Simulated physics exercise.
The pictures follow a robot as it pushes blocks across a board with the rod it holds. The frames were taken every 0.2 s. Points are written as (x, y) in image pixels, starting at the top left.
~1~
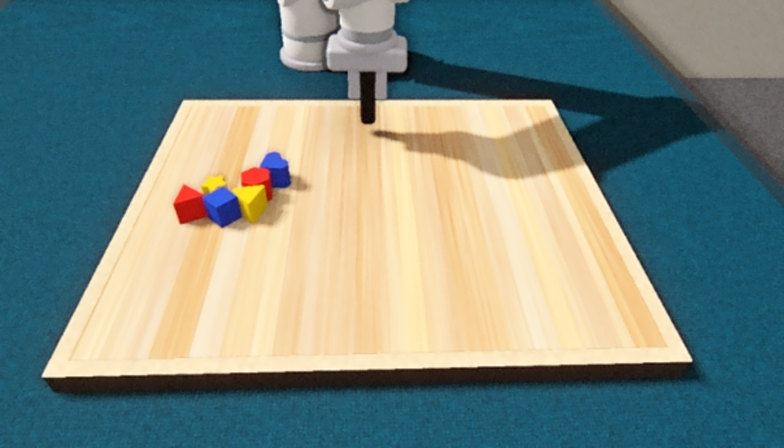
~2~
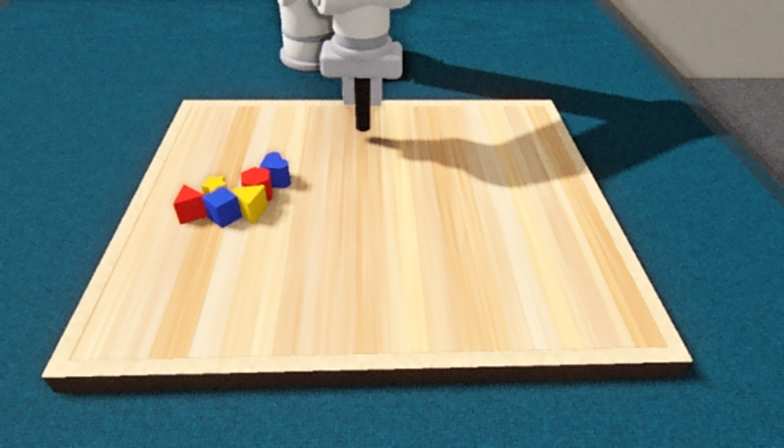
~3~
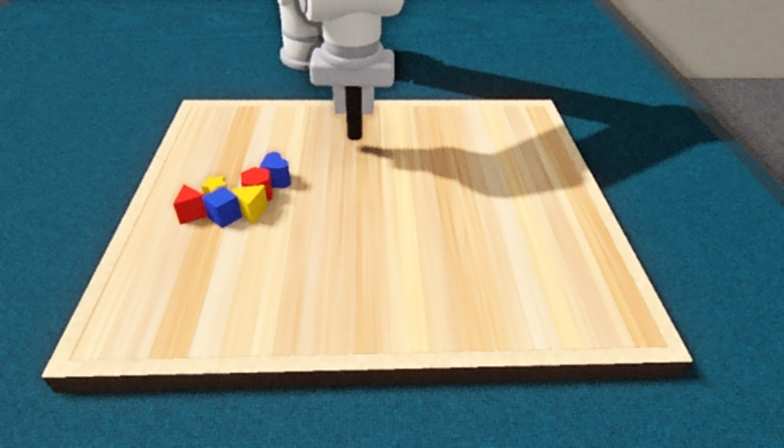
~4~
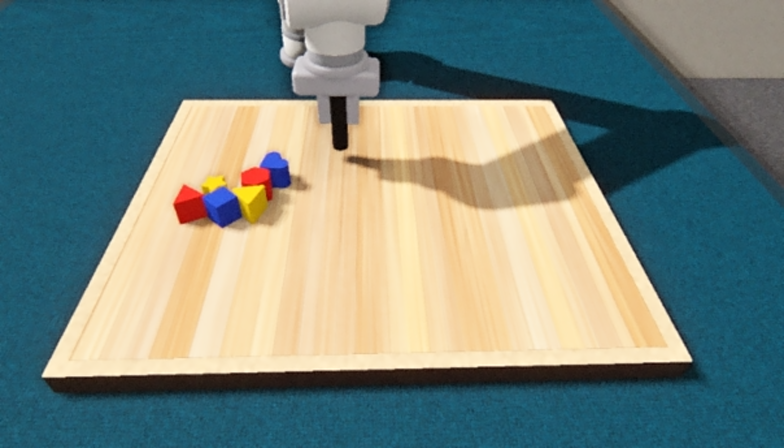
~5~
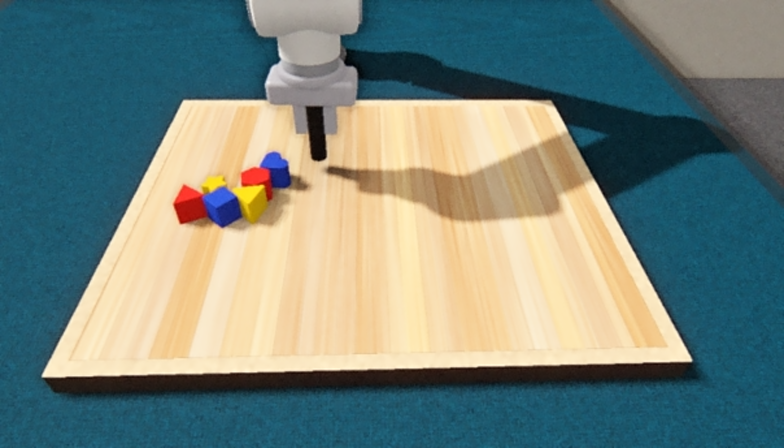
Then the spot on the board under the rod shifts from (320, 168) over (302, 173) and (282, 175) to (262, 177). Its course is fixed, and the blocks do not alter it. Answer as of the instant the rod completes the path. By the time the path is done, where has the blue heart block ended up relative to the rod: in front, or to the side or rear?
The rod will still be pushing it.
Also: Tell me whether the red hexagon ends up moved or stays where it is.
It will end up elsewhere.
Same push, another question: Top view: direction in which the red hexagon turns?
Anticlockwise.
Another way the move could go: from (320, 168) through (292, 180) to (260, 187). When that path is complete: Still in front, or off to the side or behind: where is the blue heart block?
As far as I can tell, the blue heart block is still leading the way in front of the rod.
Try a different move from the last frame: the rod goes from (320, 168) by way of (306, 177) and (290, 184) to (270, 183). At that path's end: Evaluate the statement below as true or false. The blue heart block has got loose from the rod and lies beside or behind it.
That claim is false.
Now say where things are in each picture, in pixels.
Lower end of the rod at (368, 121), tops of blocks, yellow star-shaped block at (214, 182), yellow three-sided block at (248, 192), red hexagon at (255, 175), blue heart block at (274, 161), in the first frame.
Rod at (363, 128), blocks as before, in the second frame.
Rod at (355, 137), blocks as before, in the third frame.
Rod at (341, 147), blocks as before, in the fourth frame.
Rod at (319, 157), yellow star-shaped block at (214, 182), yellow three-sided block at (248, 192), red hexagon at (255, 175), blue heart block at (274, 161), in the fifth frame.
What follows on the original path. Halfway along, rod at (290, 163); nothing pushed yet.
At the end, rod at (260, 166); yellow star-shaped block not moved; yellow three-sided block at (248, 194); red hexagon at (242, 180), turned 45° anticlockwise; blue heart block at (242, 164).
